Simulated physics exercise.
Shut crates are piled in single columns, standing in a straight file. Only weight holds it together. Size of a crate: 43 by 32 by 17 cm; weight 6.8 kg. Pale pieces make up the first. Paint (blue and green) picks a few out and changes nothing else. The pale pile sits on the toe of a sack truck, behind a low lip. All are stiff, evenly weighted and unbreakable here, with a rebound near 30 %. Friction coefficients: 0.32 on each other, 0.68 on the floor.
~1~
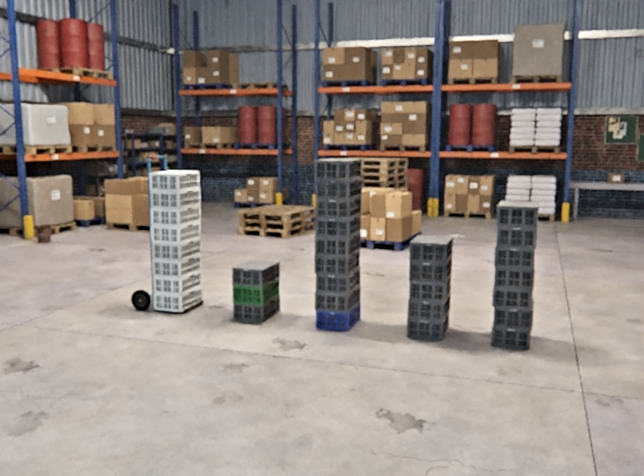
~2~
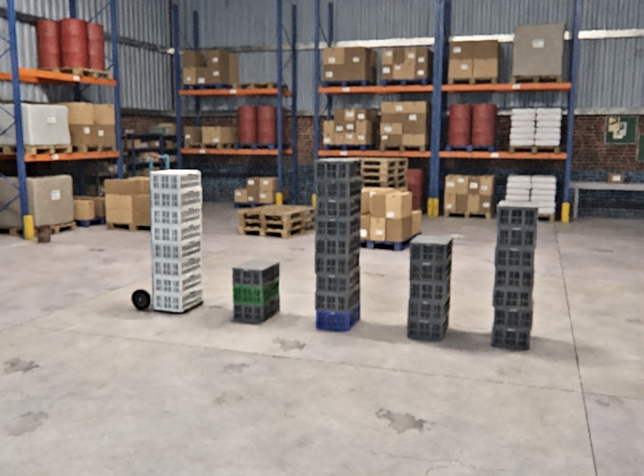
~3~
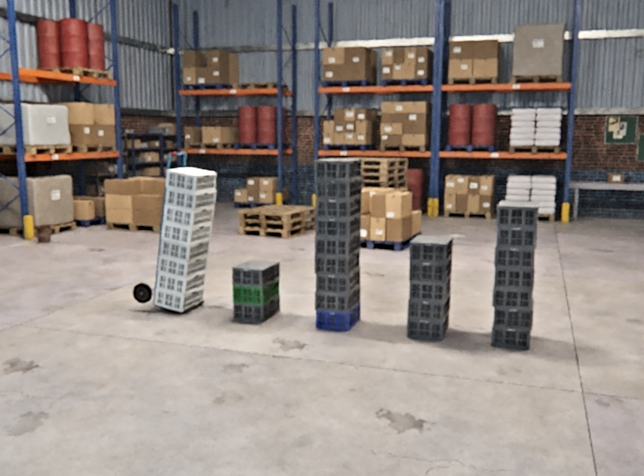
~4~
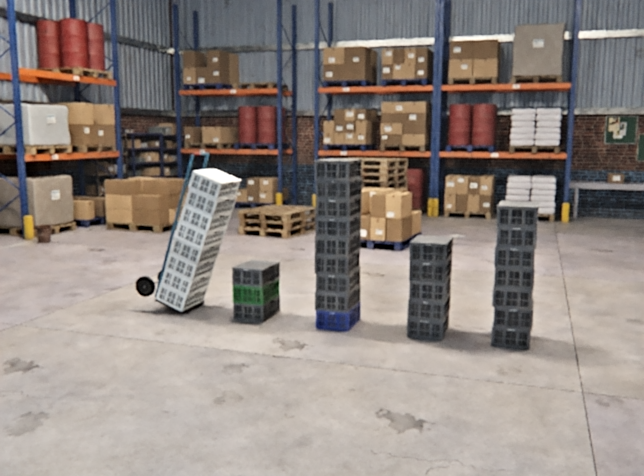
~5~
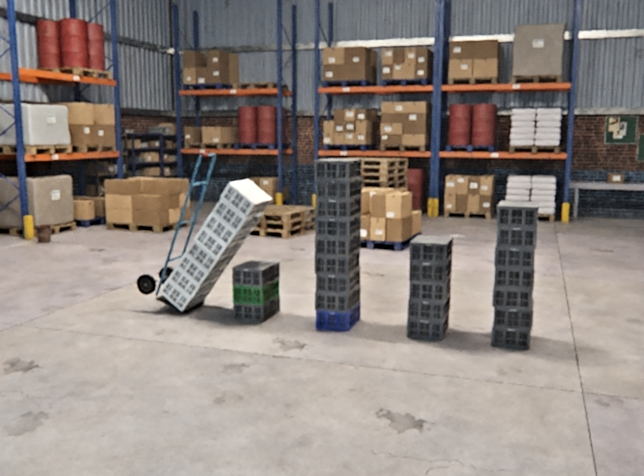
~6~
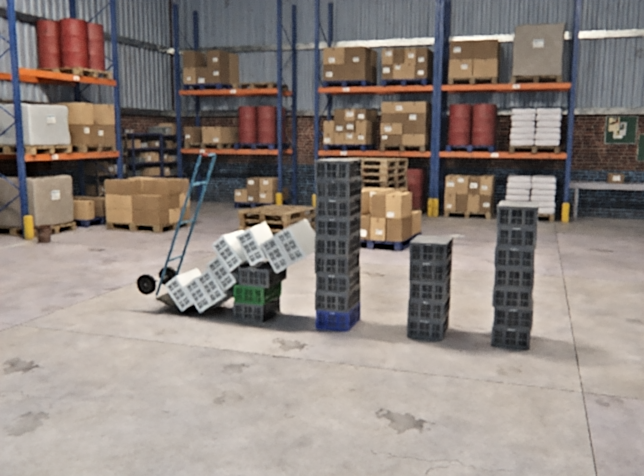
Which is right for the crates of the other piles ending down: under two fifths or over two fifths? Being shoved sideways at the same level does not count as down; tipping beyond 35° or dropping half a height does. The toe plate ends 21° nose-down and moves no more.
The part is under two fifths.
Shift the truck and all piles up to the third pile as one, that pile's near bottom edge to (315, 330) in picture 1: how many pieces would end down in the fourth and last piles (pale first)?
In that case fourth 0, last 0.
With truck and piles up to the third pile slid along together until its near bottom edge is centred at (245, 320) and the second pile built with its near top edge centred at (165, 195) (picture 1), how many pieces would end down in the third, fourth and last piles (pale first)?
Then third 8, fourth 4, last 0.
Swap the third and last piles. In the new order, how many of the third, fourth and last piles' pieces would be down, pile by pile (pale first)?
In that case third 0, fourth 0, last 0.
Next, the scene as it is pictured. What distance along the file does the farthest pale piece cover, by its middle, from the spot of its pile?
Roughly 150 cm along.
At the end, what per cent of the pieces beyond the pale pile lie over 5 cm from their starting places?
It is 10 per cent.
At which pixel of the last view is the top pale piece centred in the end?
Around (307, 272).
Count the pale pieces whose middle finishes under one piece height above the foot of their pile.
4 of them.
Then, 0.09 s past the last view, 8 of the pale pile down; none of the 24 other crates down, 3 disturbed; green crate 50 mm from its place.
Then, 0.33 s past the last view, 7 of the pale pile down; none of the 24 other crates down, 11 disturbed; green crate 7° from how it stood.
In the end, 7 of the pale pile down; none of the 24 other crates down, 11 disturbed; green crate 20° from how it stood; blue crate unmoved. That is 0 per cent. From the last view, middles, green crate near (271, 290), blue crate near (339, 315).
